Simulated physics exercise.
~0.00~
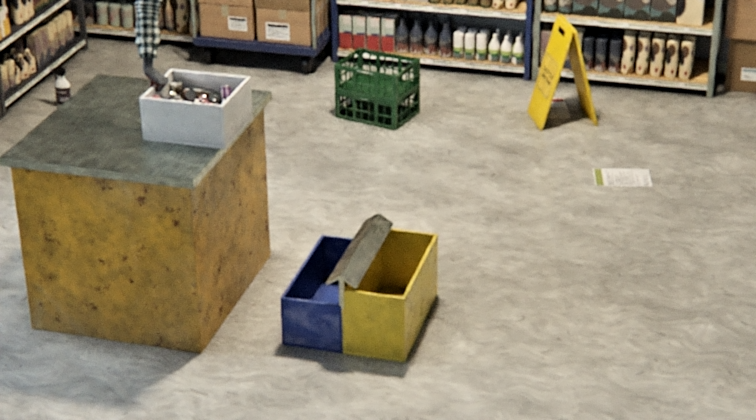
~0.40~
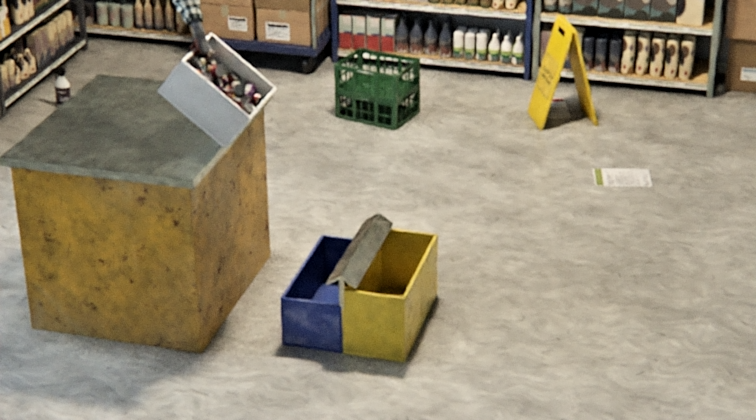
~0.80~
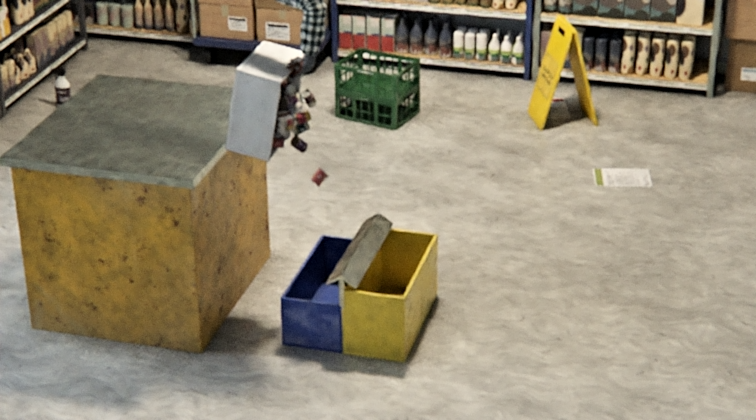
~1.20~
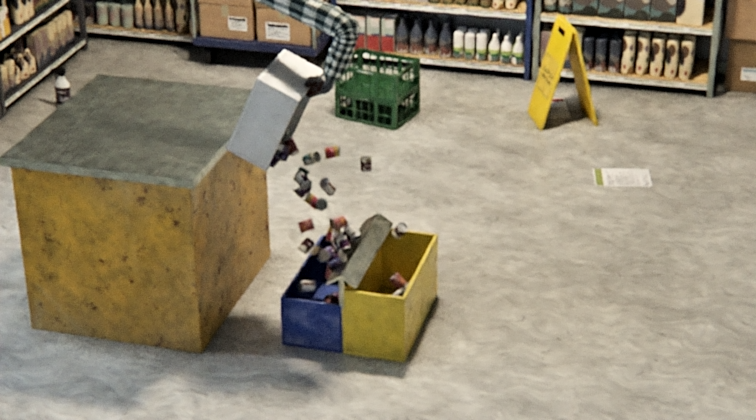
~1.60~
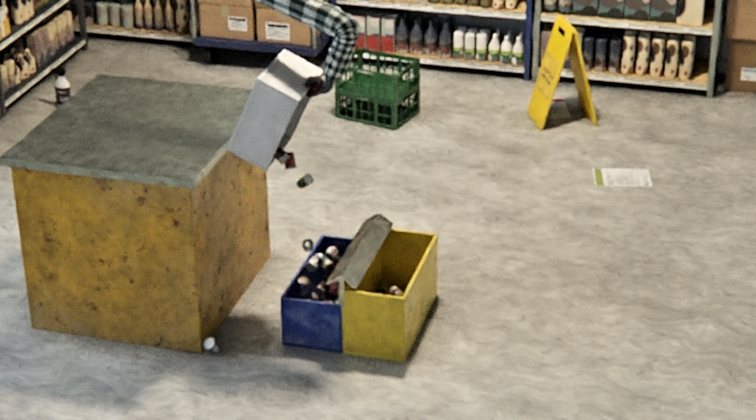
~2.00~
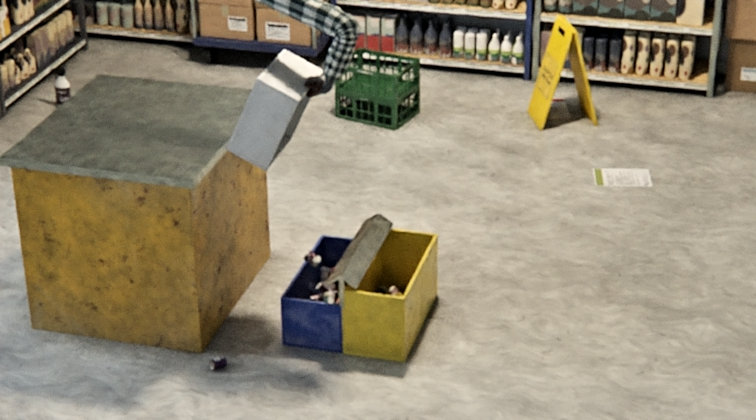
A white box full of small tins sits on a bench with mottled yellow sides and a grey top, seen from above in a shop aisle lined with stocked shelves. On the floor to the right stand a blue trough and a yellow box, split by a grey ridge, with a green crate and yellow sign behind. A checked-sleeved arm tips the white box rightward over the edge until it hangs steeply. Tins tumble out and scatter over the ridge into both sides. Most settle in the blue trough, fewer in the yellow box, and one lies on the floor beside the bench.
